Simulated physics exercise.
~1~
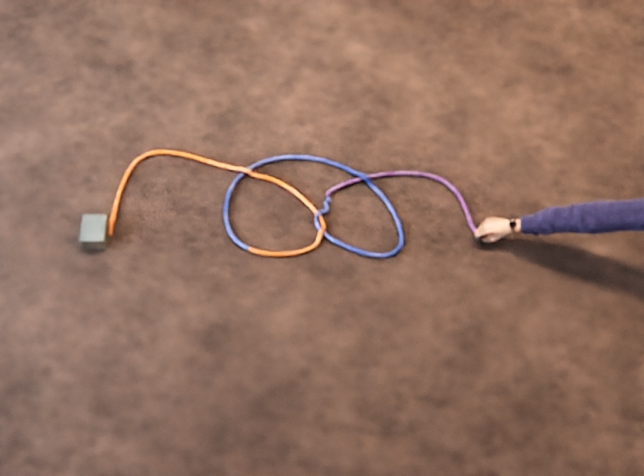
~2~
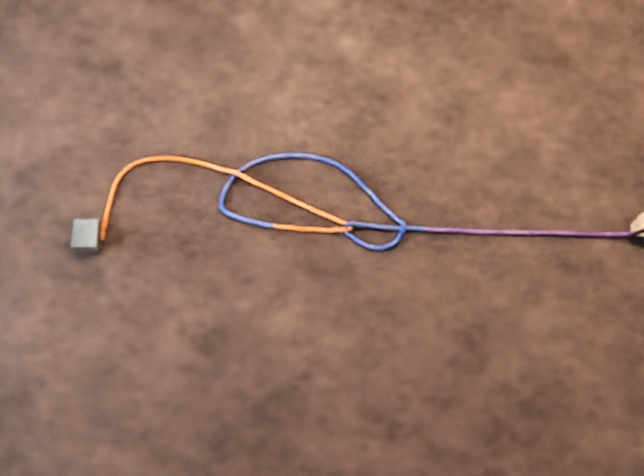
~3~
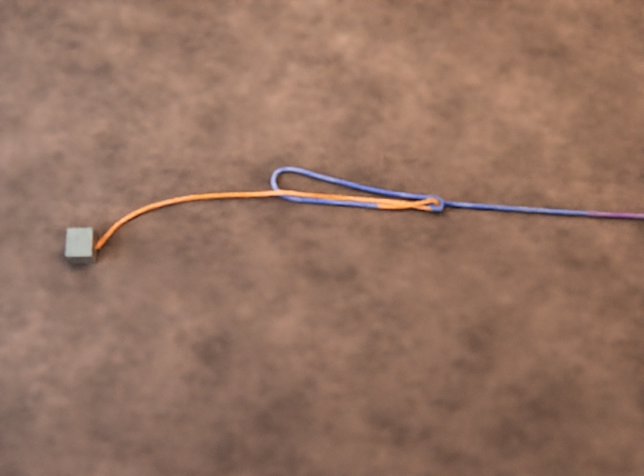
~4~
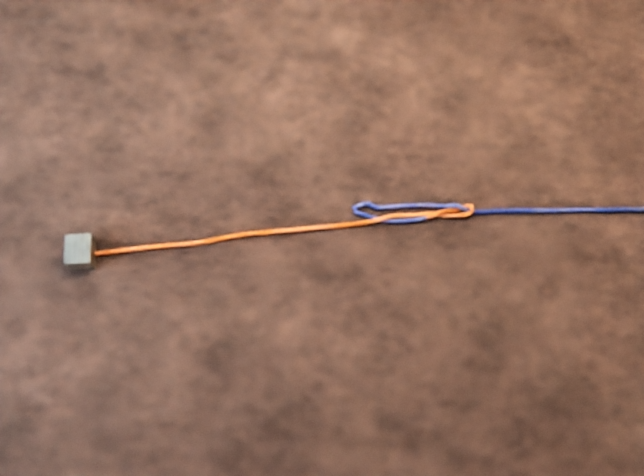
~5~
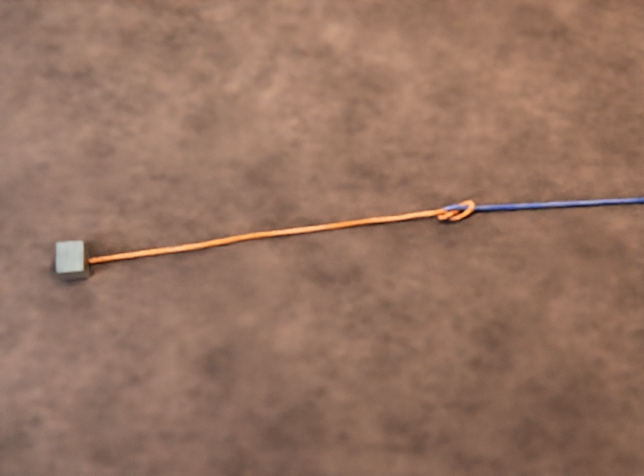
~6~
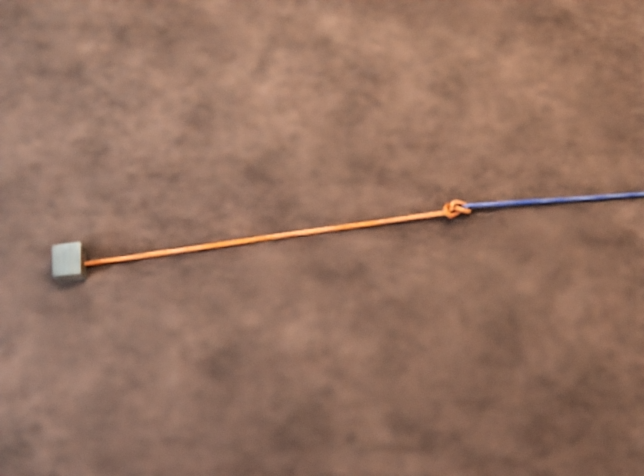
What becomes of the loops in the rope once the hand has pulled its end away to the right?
They draw together and tighten into a small knot, with the rope stretched almost straight on either side of it.
Brown floor, a hand pulling a looped rope rightward from a grey block, the loops shrinking into a small orange knot.
